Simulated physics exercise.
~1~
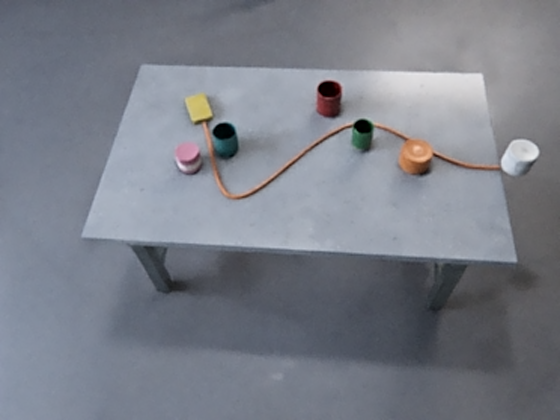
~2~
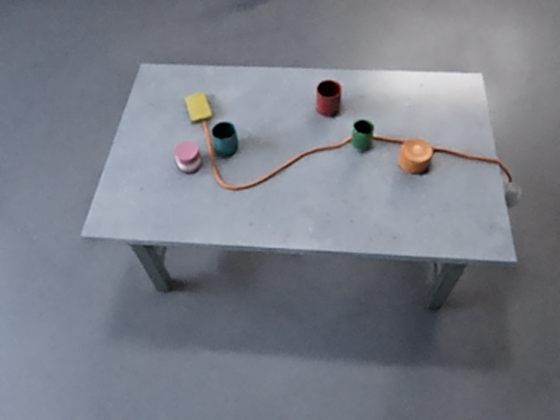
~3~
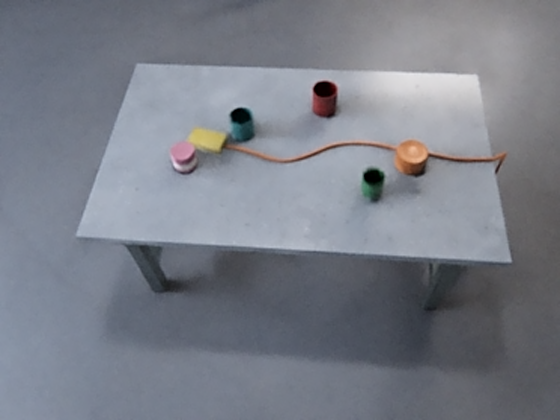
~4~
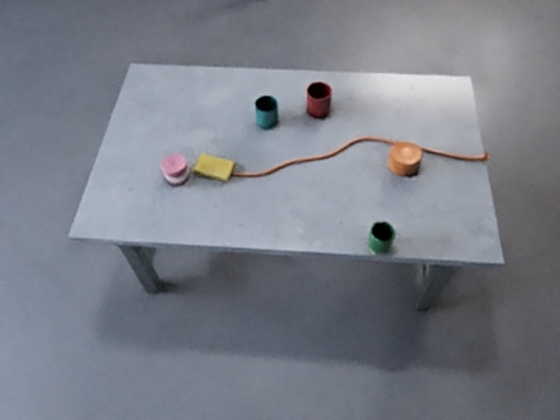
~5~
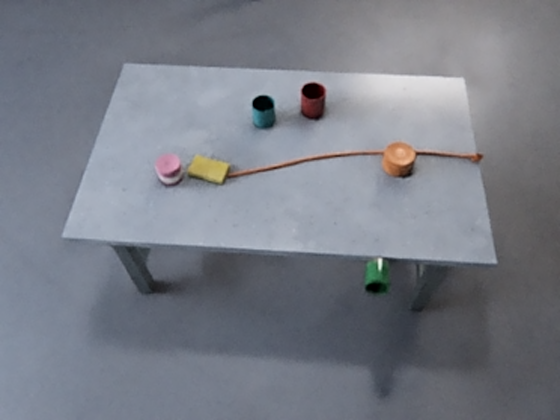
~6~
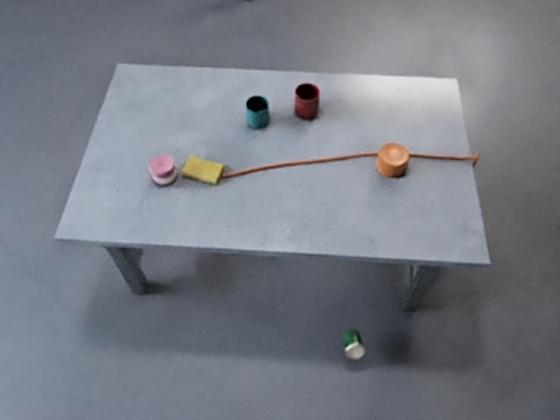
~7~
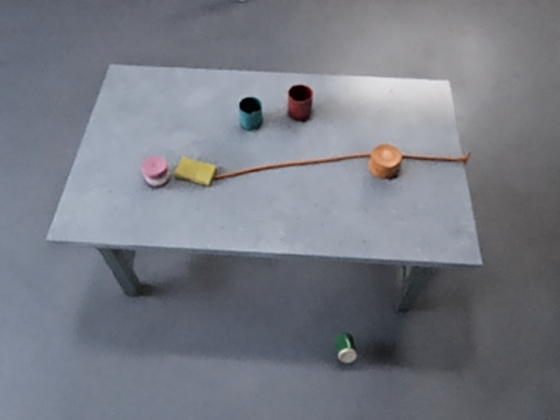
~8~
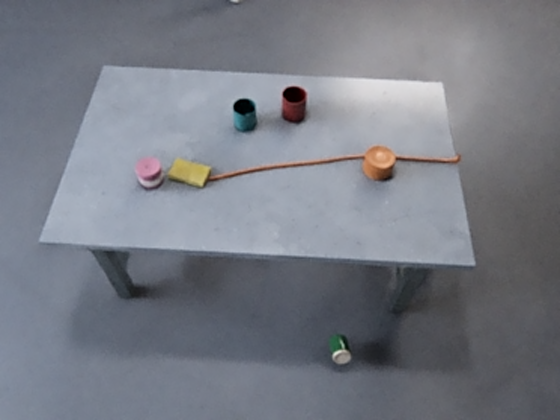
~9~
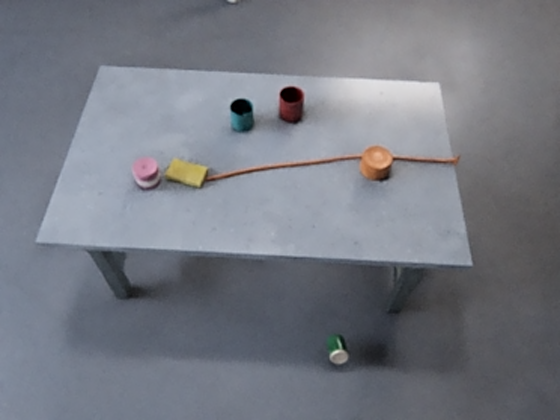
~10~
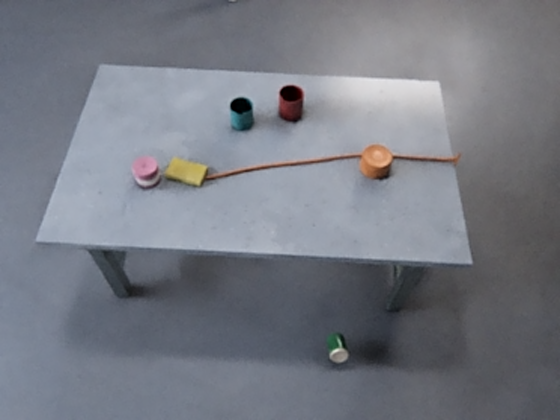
A pale grey table stands on a smooth grey floor, seen from above and in front, with an orange cable winding from a yellow phone at the left to a white speaker at the right edge. A pink canister, a teal cup, a red mug, a green mug and an orange tub sit around it. The speaker drops out of sight, and the cable tightens, dragging the phone toward the front, shifting the teal cup right and sweeping the green mug forward. The green mug falls off the front edge and settles on the floor, while the phone rests beside the canister, the cable nearly straight.
